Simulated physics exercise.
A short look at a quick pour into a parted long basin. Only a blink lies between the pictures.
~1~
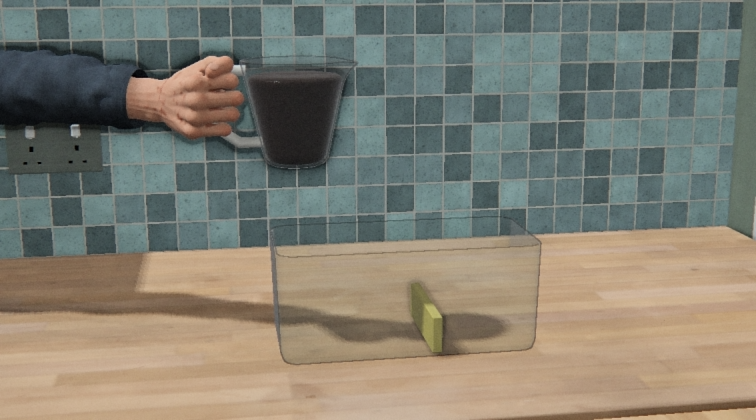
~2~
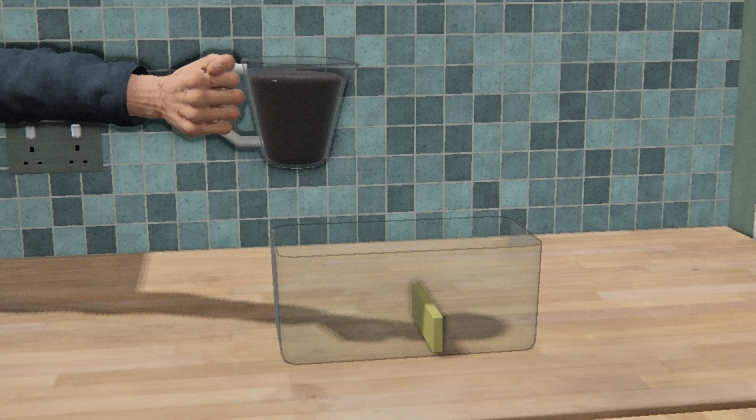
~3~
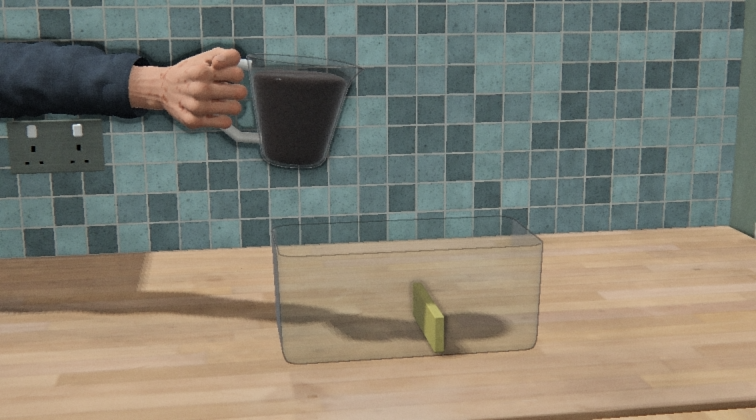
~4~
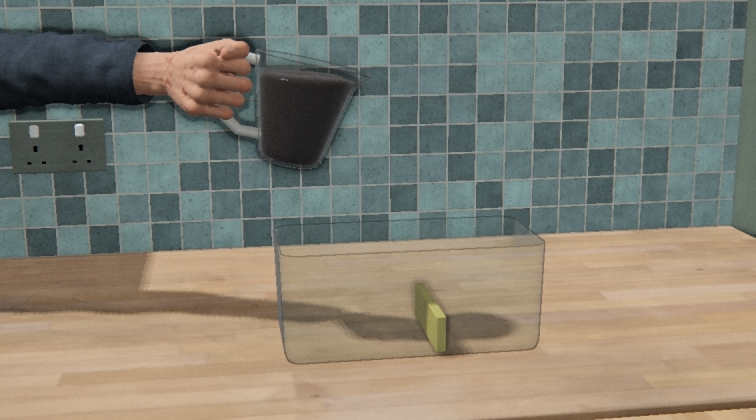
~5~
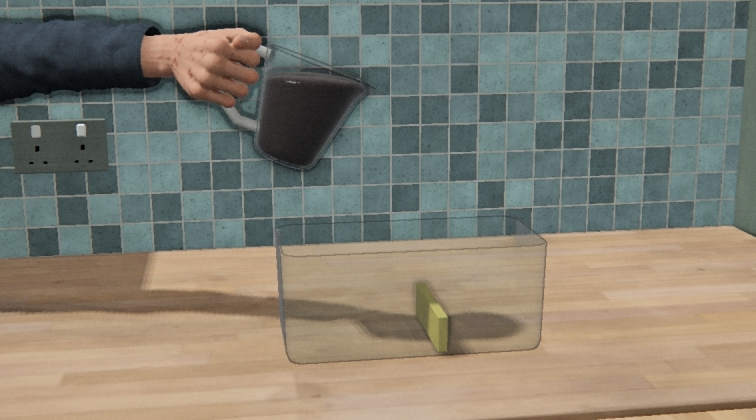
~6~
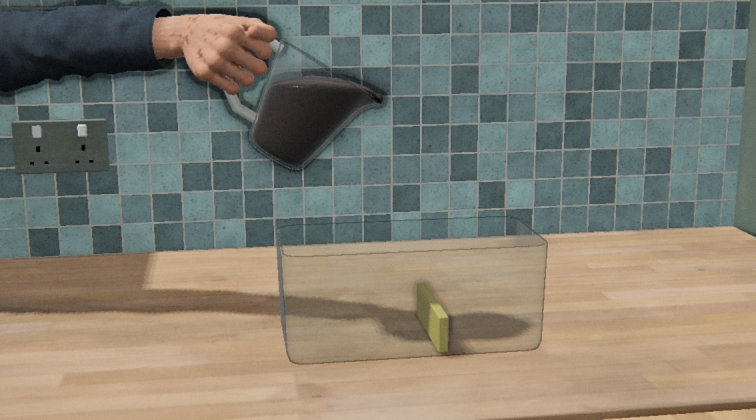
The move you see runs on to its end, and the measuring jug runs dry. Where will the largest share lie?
The left-hand section gets the most.
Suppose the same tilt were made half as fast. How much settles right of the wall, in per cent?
Roughly 45 in a hundred.
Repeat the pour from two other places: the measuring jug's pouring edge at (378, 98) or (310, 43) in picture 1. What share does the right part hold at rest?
Near 35 % and 10 %.
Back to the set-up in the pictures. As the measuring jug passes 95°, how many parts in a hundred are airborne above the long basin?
About 30 per cent.
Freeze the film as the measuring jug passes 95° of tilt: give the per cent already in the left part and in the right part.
Left about 10, right about 15.
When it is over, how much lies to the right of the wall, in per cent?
Close to 25 per cent.
A moment on, the tilt is 95° and 42 per cent is still to pour, 11 is left of the wall and 17 right of it.
Next, the tilt is 109° and 4 per cent is still to pour, 63 is left of the wall and 24 right of it.
Then the tilt is 109° and 0 per cent is still to pour, 71 is left of the wall and 25 right of it.
Later the tilt is 109° and 0 per cent is still to pour, 71 is left of the wall and 26 right of it.
In the end 70 per cent lies left of the wall, 26 right of it and 3 outside.
